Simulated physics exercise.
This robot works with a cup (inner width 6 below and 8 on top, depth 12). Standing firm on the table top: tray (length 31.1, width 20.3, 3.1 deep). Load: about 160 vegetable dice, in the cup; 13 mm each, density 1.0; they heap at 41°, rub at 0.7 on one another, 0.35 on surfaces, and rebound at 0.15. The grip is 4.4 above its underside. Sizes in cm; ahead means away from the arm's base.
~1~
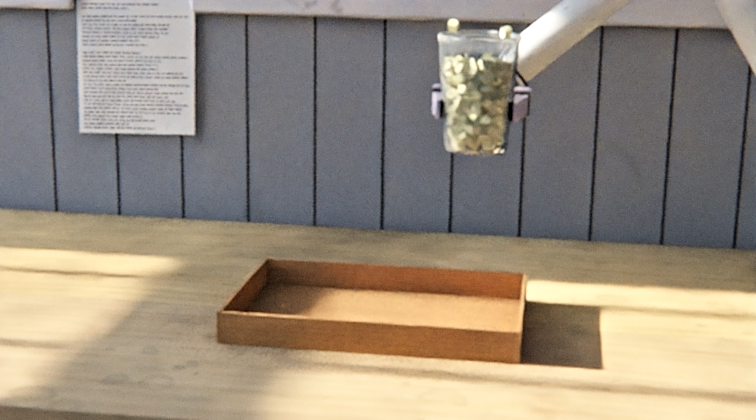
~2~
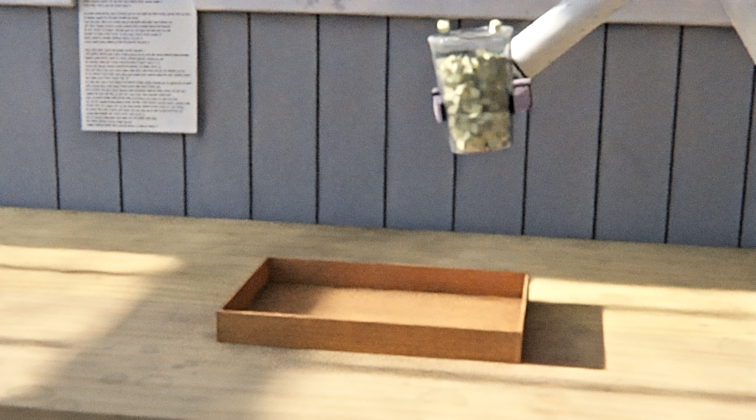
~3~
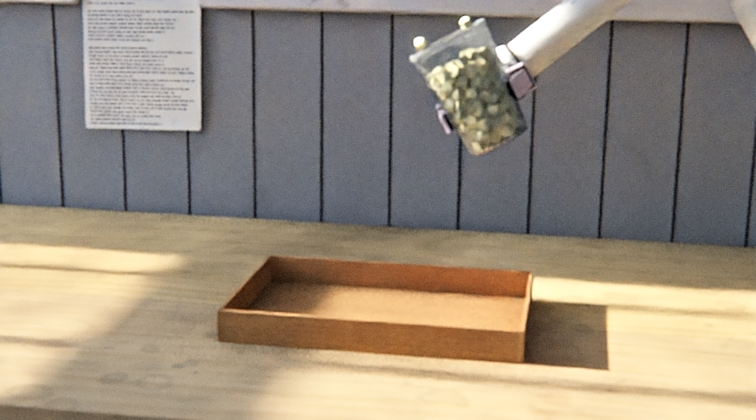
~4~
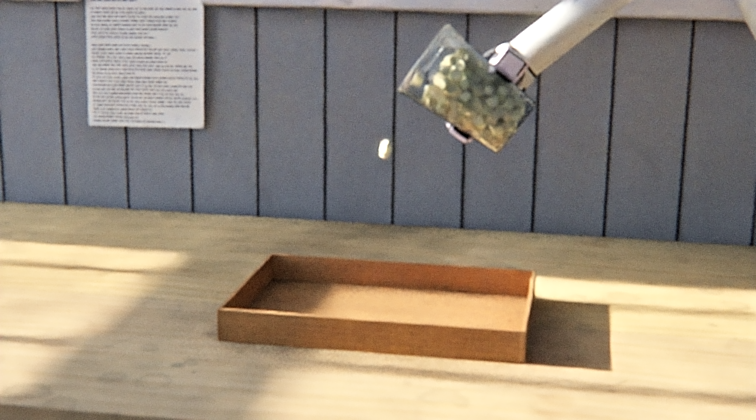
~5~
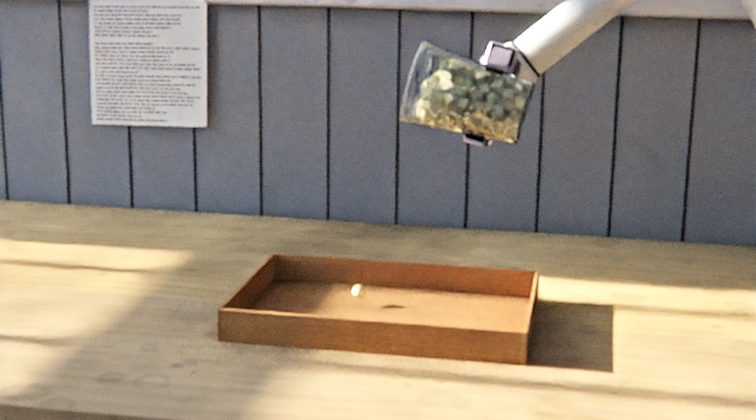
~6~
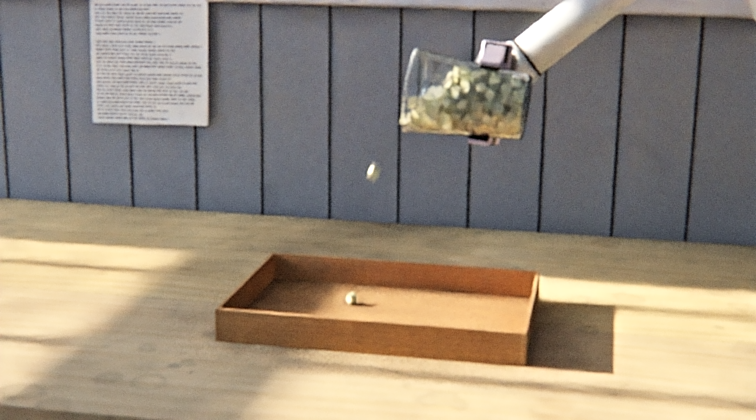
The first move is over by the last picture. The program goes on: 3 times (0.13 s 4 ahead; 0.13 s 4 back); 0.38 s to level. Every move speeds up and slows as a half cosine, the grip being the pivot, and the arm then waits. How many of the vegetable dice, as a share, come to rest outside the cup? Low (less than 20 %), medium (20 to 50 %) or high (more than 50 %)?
Share outside the cup: High (more than 50 %).
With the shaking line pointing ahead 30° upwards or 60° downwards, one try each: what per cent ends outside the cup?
Some 90 and 10 per cent.
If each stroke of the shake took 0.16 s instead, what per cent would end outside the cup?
In that case some 55 per cent.
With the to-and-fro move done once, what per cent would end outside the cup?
Then about 40 per cent.
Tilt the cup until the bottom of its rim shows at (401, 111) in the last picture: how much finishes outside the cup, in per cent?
About 30 per cent.
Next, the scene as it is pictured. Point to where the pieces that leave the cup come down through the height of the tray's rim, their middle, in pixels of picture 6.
Near (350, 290).
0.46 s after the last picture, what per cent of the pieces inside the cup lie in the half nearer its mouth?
About 80 per cent.
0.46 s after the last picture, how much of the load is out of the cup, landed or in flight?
Some 40 per cent.
Then, 0.46 s after the last picture, tilted 84° forward, highest piece 25 above the table; 91 in the cup, 55 in the tray, 10 in flight or on a rim.
Then, 0.93 s after the last picture, tilted 56° forward, highest piece 27 above the table; 111 in the tray, 42 in the cup, 3 in flight or on a rim.
Then, 1.36 s after the last picture, level, highest piece 25 above the table; 114 in the tray, 42 in the cup.
Then, 2.41 s after the last picture, level, highest piece 25 above the table; 114 in the tray, 42 in the cup.
Final count, 114 in the tray, 42 in the cup. That is 73 % outside the cup.
